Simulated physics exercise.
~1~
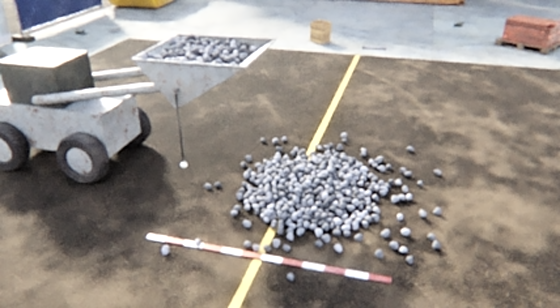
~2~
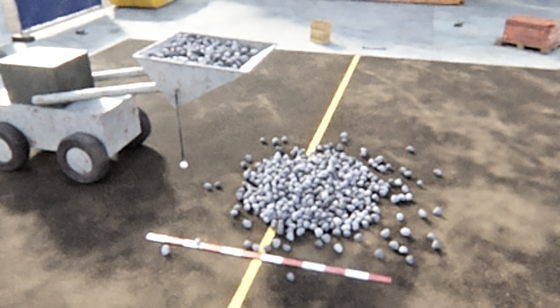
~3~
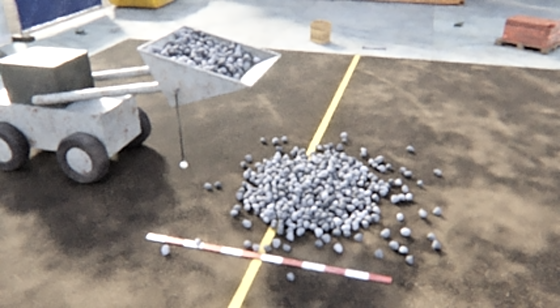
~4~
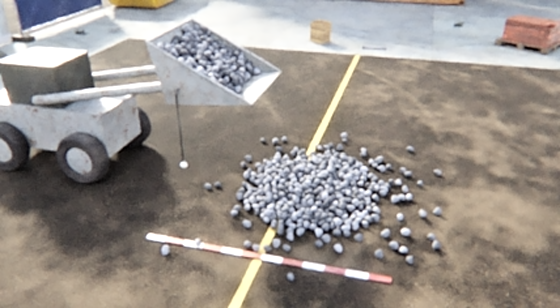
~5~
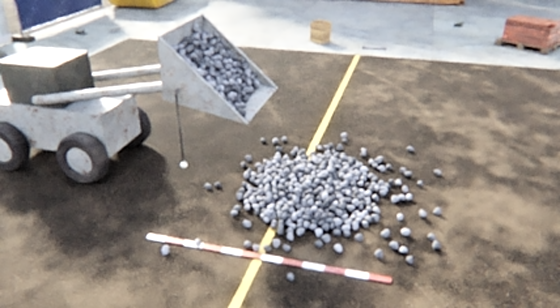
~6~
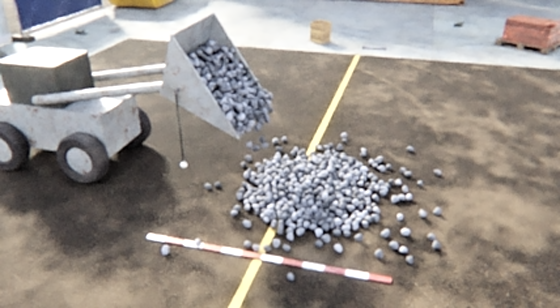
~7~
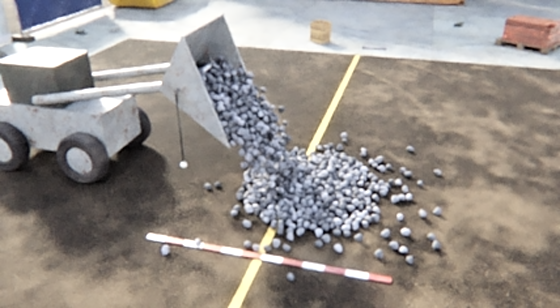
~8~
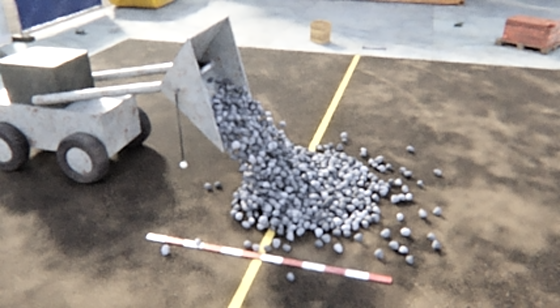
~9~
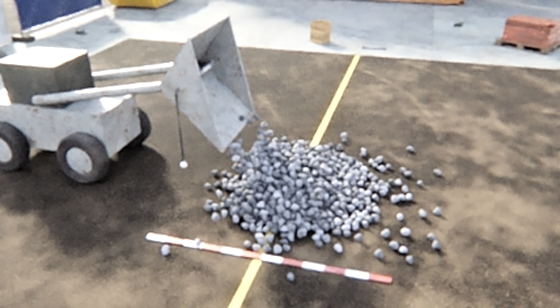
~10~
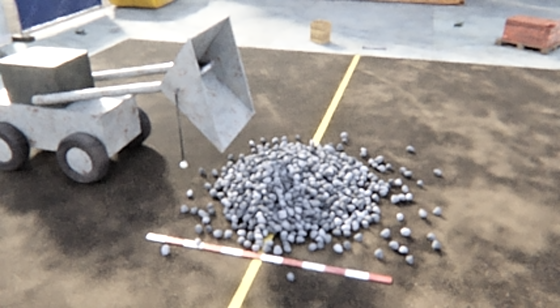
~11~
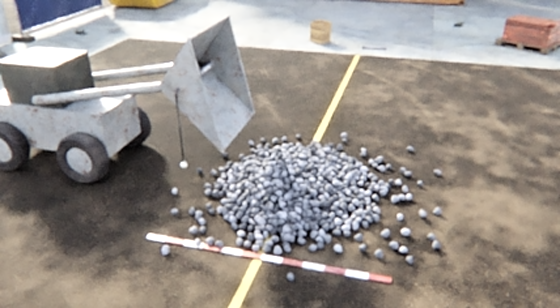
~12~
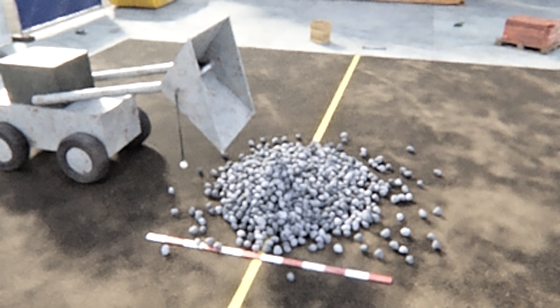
On a work yard, a loader tips its bucket, emptying round stones onto the pile.
